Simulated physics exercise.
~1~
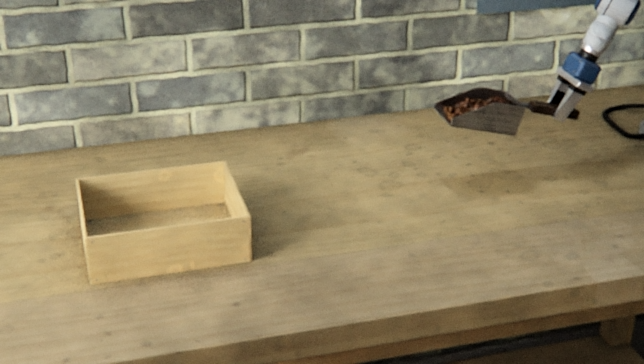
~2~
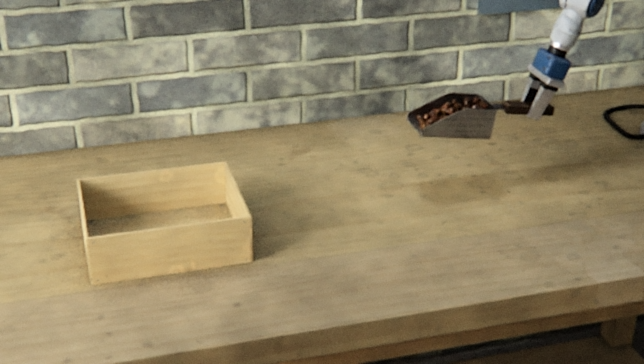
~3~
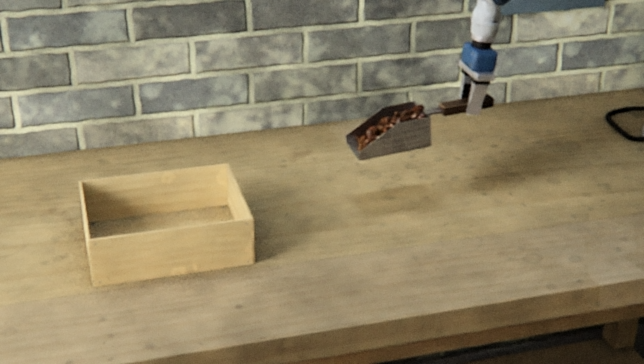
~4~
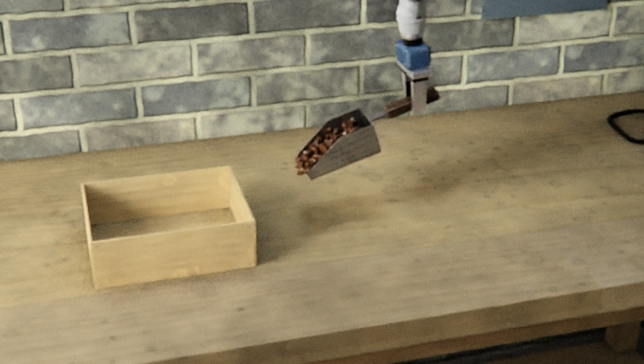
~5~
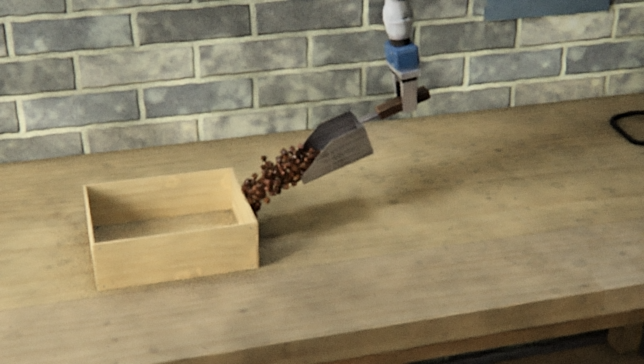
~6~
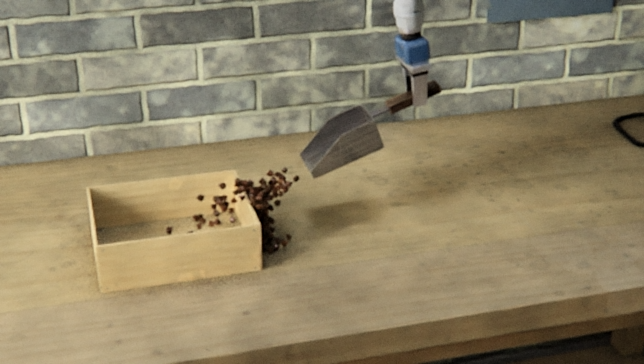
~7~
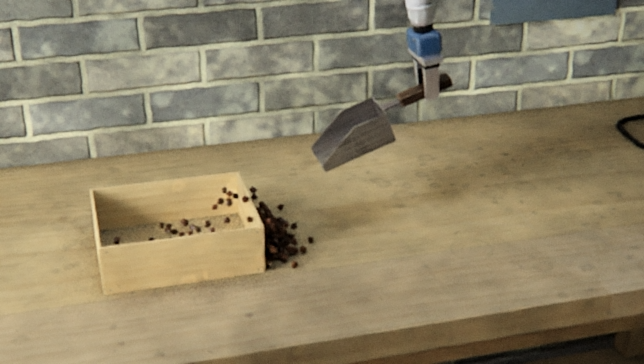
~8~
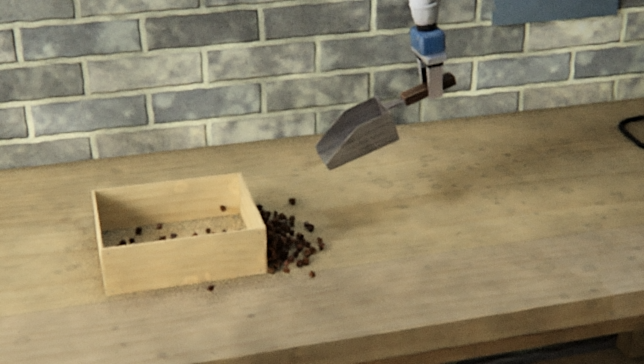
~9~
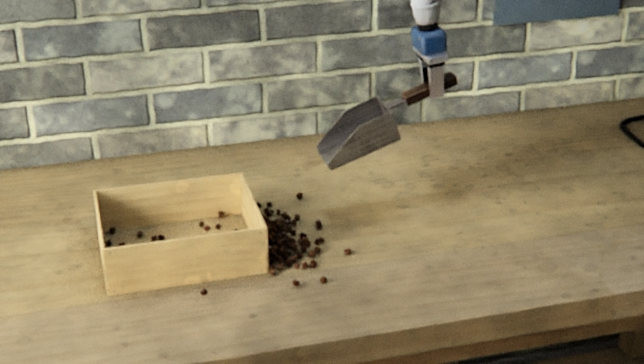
The clip opens on a wooden table before a grey brick wall, with an open wooden box on the left and a robot arm at the upper right holding a dark scoop of small brown pellets. The arm carries the scoop left toward the box, tipping its front downward as it goes. The pellets slide out in a stream before the scoop is over the box, striking near its right edge. Some scatter inside while most drop outside, and the emptied scoop draws back slightly. It ends with the scoop still, most pellets strewn beside the box and a few inside.
